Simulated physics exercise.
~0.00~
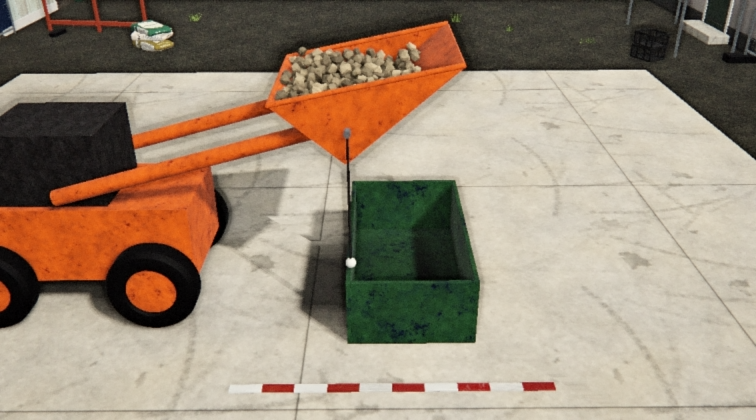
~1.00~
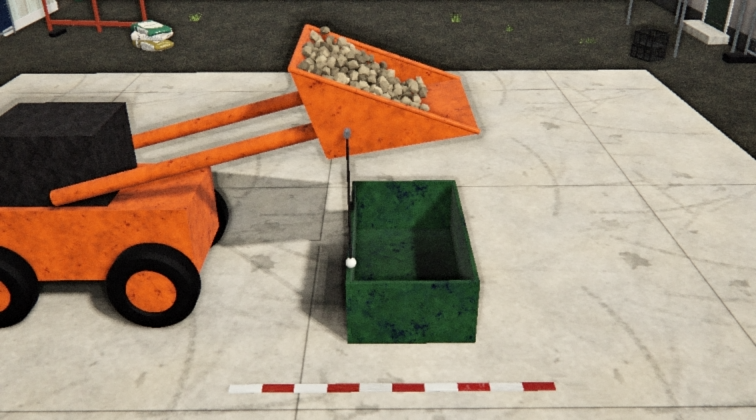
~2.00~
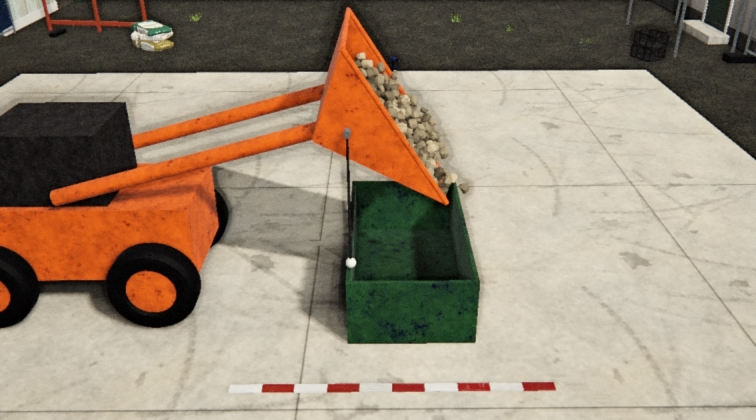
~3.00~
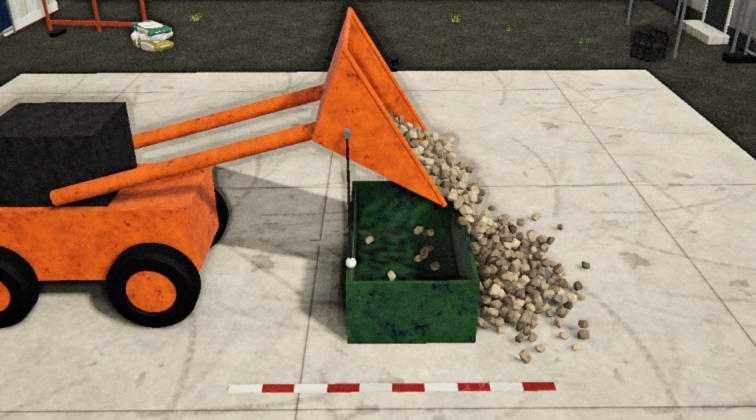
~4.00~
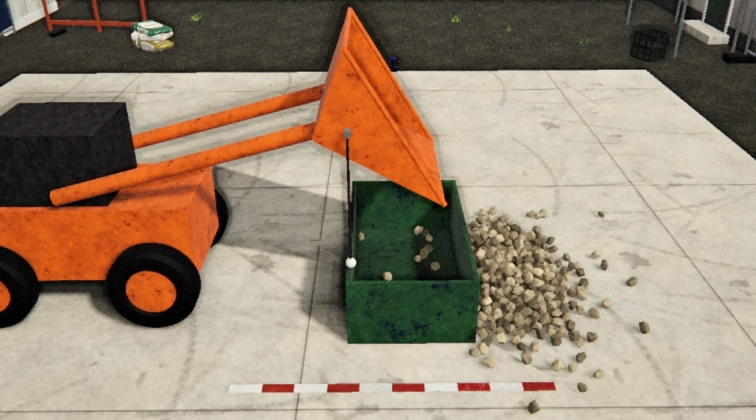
An orange loader with a black block on its body stands at the left of a pale concrete yard, seen from above and to the side, its raised bucket full of greyish-tan stones. Below the bucket sits an open green bin, with a red and white striped staff lying in front. The bucket tips forward to the right while the arms stay still, and the stones slide toward its lip. They pour over the bin's right side, only a few dropping inside. The bucket ends empty and steeply tilted, with nearly all the stones heaped and scattered on the concrete right of the bin.
